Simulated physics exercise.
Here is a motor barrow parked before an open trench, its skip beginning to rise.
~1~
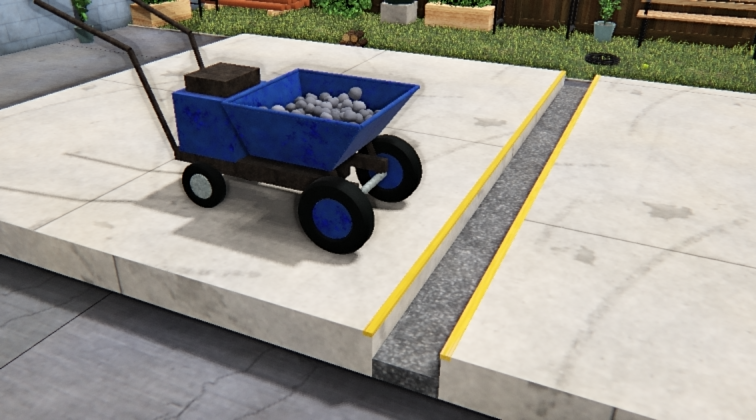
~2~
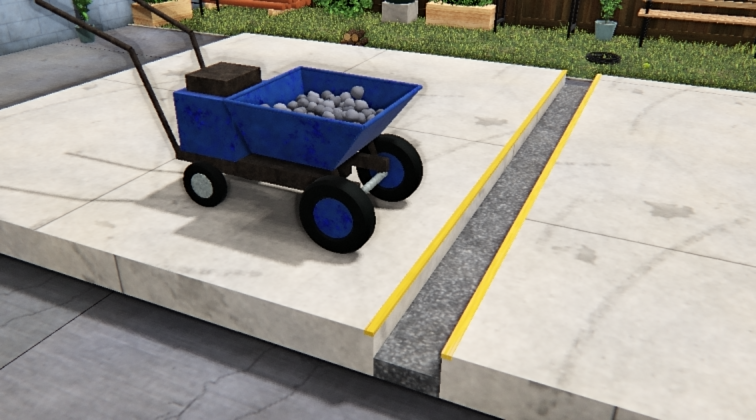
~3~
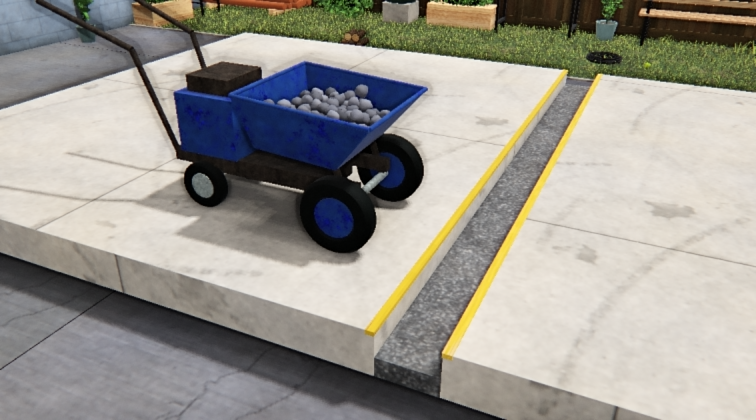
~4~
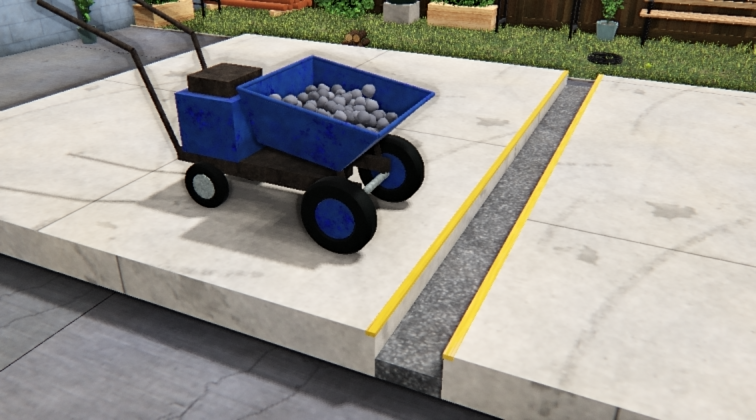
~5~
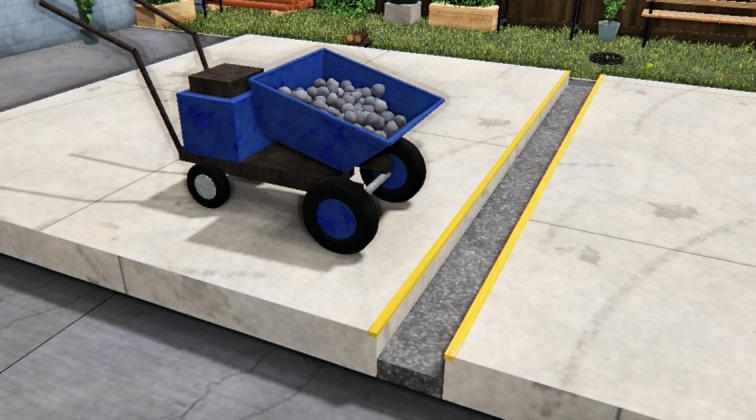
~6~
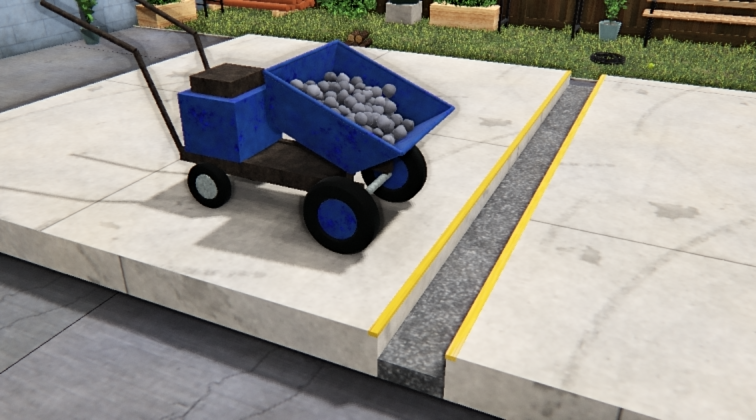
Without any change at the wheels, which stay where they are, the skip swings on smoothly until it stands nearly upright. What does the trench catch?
I expect the load to largely find the trench.
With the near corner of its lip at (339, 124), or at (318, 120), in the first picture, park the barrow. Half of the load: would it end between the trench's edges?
The greater portion first, the greater portion second.
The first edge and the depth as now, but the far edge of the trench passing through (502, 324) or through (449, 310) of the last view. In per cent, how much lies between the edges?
Well, it'd be something like 100 per cent the first time and 40 per cent the second.
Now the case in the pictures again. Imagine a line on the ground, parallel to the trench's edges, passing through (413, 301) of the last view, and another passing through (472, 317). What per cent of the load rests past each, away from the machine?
Close to 90 % and 20 %, in that order.
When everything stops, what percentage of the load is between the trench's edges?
That share works out at some 80 %.
Just after the last frame, skip tipped steeply; every one in the skip.
A moment on, skip tipped right over; roughly two thirds in the skip; roughly a quarter in or heaped over the trench; just a few beyond it.
Further on, skip tipped right over; about a tenth in the skip; the larger part in or heaped over the trench; roughly a quarter beyond it.
When it is over, skip tipped right over; the larger part in or heaped over the trench; roughly a quarter beyond it.
